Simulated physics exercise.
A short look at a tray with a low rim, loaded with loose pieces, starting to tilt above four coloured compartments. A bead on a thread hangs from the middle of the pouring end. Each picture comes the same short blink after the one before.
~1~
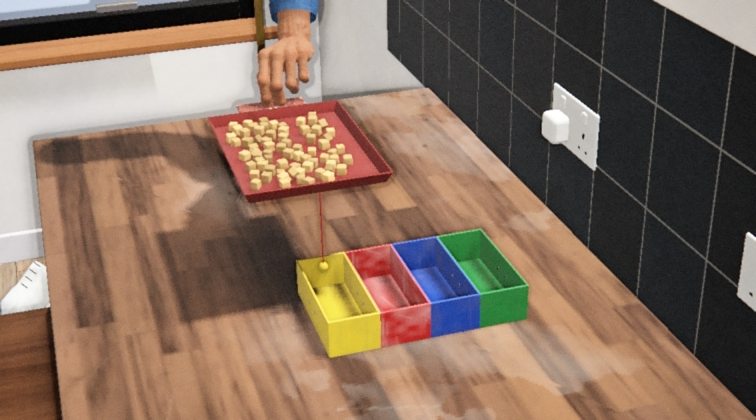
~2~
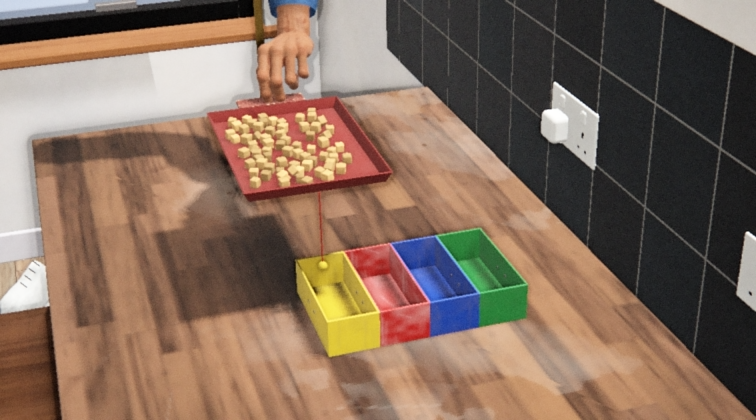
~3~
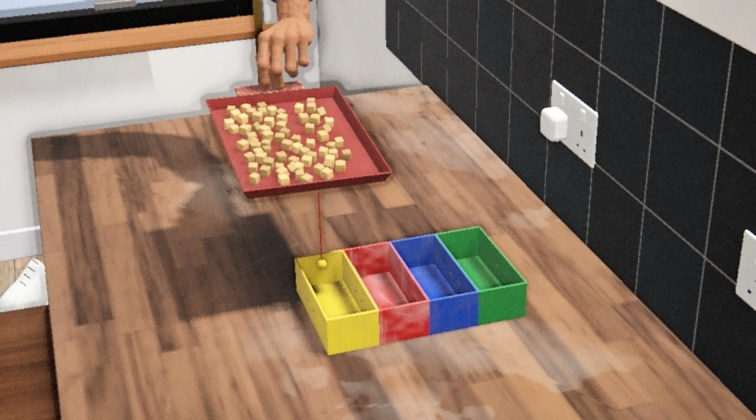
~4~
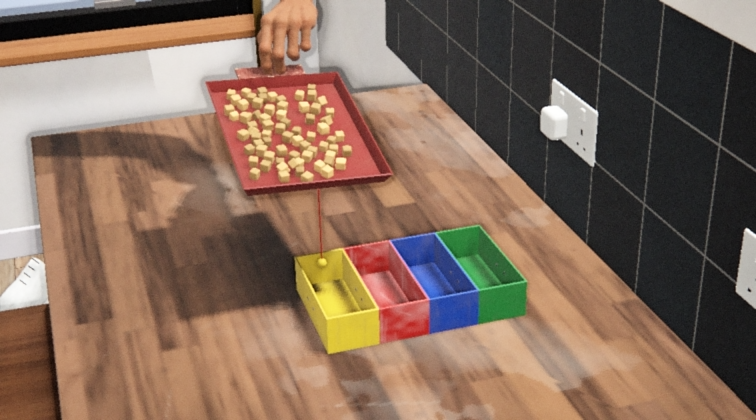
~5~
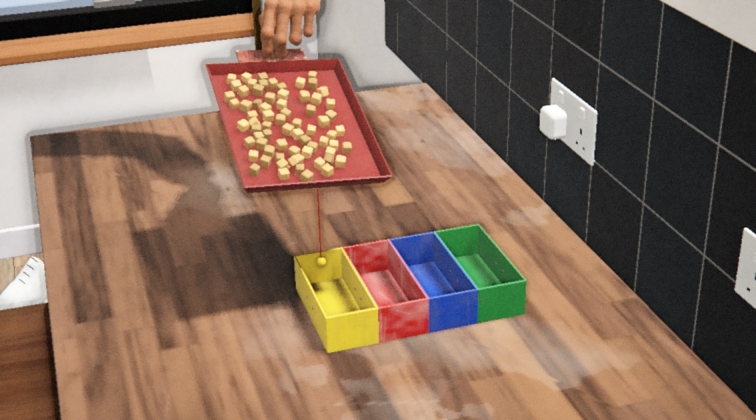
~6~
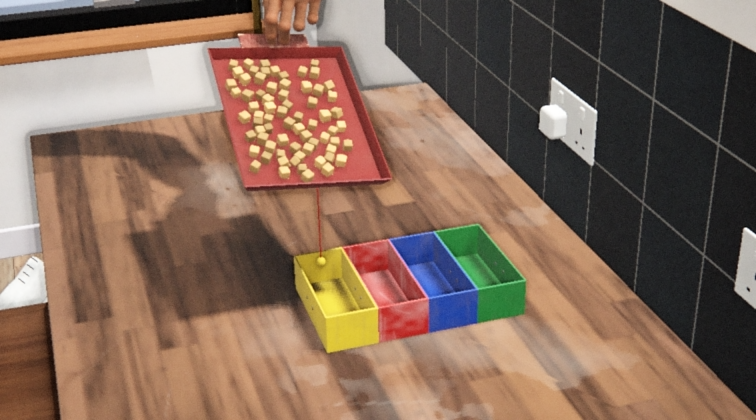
The clip shows a hand gripping the far edge of a red tray of small wooden cubes above yellow, red, blue and green compartments, then gradually raising that edge so the tray tilts toward them while the cubes shift slightly.
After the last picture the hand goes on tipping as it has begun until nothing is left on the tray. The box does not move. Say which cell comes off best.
Fullest: The red cell.
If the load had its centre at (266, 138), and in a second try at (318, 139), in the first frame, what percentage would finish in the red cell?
Near 40 % and 50 %.
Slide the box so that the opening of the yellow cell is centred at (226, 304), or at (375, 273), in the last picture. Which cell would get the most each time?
First the green one, then the yellow cell.
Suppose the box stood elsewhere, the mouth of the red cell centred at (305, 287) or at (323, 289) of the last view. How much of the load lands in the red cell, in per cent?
About 10 and 20 per cent.
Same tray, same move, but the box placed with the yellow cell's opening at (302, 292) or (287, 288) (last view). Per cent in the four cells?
Roughly 100 per cent, and 100 per cent.
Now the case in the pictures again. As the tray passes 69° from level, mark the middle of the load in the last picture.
At about (354, 181).
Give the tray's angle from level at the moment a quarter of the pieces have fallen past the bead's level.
At about 80°.
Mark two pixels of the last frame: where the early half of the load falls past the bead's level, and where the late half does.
Around (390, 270) and then (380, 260).
Shortly afterwards, tray tipped steeply; near two thirds on the tray; only a few in the red cell; only a few in the blue cell; near a quarter falling or outside the box.
Next, tray tipped past a quarter turn; near half in the red cell; near a quarter in the yellow cell; near a quarter in the blue cell; a little falling or outside the box.
Some moments later, tray tipped past a quarter turn; near half in the red cell; near a quarter in the yellow cell; near a quarter in the blue cell; a little falling or outside the box.
In the end, tray tipped past a quarter turn; near half in the red cell; near a quarter in the yellow cell; near a quarter in the blue cell; none at all in the green cell; a little outside the box.
